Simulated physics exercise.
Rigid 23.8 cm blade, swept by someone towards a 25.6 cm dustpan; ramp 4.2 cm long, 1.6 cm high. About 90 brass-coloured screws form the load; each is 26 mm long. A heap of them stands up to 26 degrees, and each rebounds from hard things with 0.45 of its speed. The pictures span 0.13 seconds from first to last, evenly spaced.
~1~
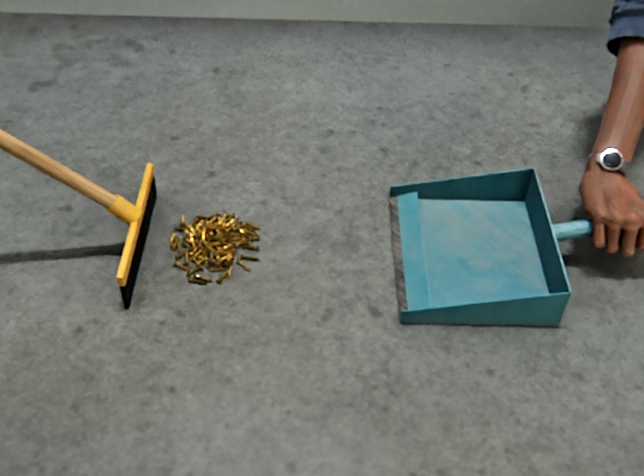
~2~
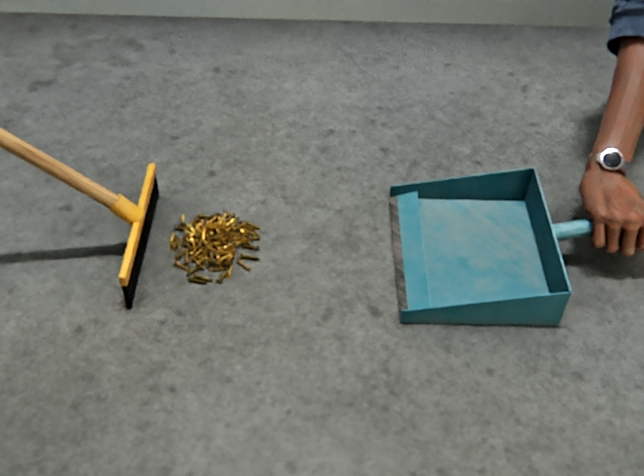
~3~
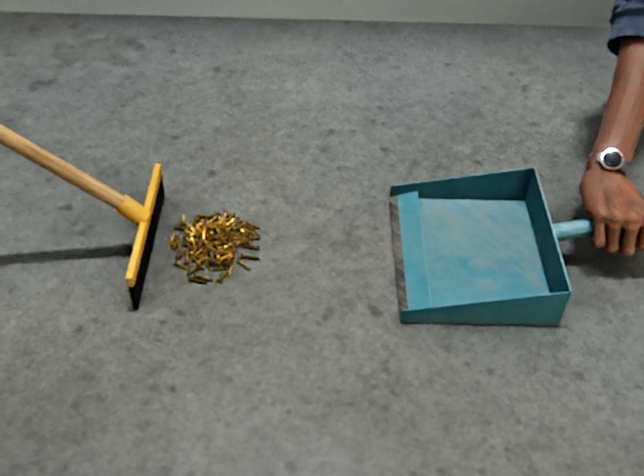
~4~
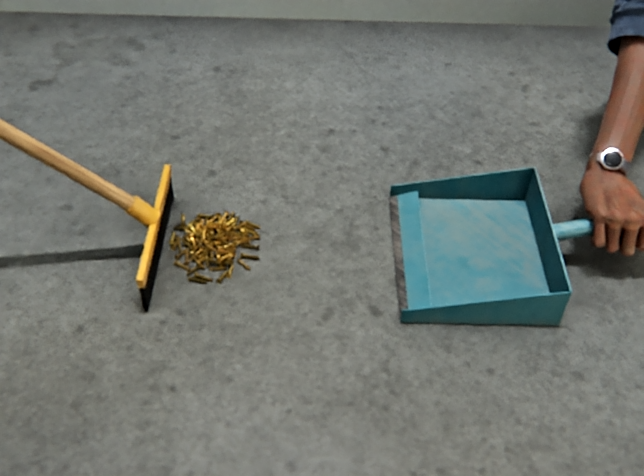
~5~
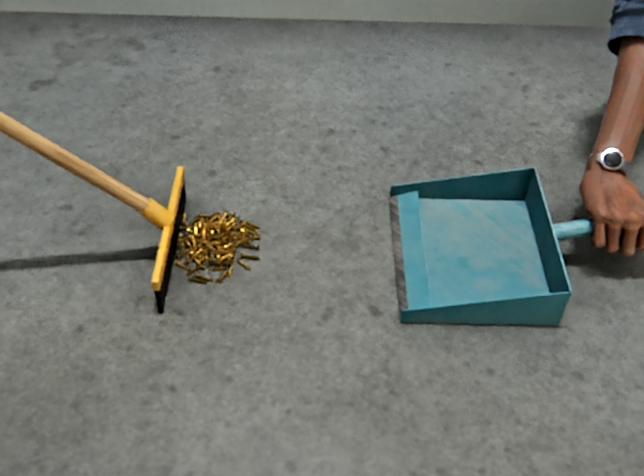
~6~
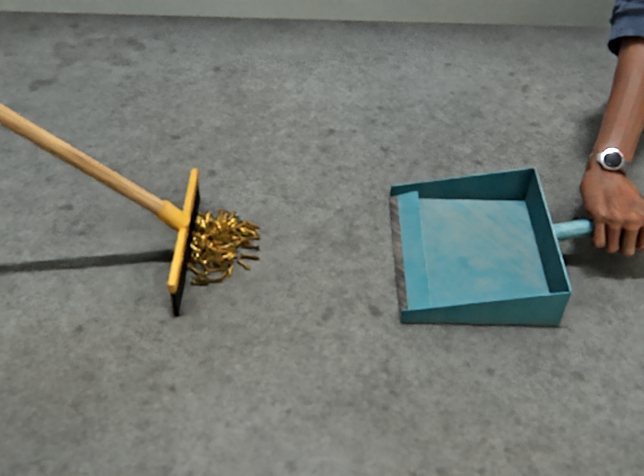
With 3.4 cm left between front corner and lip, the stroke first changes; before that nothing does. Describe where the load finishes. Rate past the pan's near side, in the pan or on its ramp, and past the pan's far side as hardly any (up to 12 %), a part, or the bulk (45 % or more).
Past the pan's near side: Hardly any, in the pan or on its ramp: A part, past the pan's far side: Hardly any.
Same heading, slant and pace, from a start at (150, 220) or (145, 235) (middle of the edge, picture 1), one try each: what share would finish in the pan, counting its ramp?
Estimates: 30 percent and 30 percent.
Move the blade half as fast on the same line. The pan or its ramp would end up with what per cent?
Then some 15 in a hundred.
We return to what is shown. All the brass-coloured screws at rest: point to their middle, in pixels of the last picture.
Close to pixel (393, 262).
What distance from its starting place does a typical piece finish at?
About 28 cm.
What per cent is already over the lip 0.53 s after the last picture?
About 30 percent up to then.
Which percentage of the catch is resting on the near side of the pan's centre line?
Some 60 per cent.
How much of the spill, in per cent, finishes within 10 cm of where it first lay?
It comes to near 0 percent.
Then, 0.17 s after the last picture, middle of the blade 17 cm from the lip; 0 % over the lip, far side 0 %, near side 0 %.
Then, 0.29 s after the last picture, middle of the blade 7 cm from the lip; 0 % over the lip, far side 0 %, near side 5 %.
Then, 0.53 s after the last picture, middle of the blade 4 cm from the lip; 30 % over the lip, far side 0 %, near side 5 %.
In the end, near side 5 %, pan 30 %, far side 0 %, in front of the lip or behind the blade 65 %.
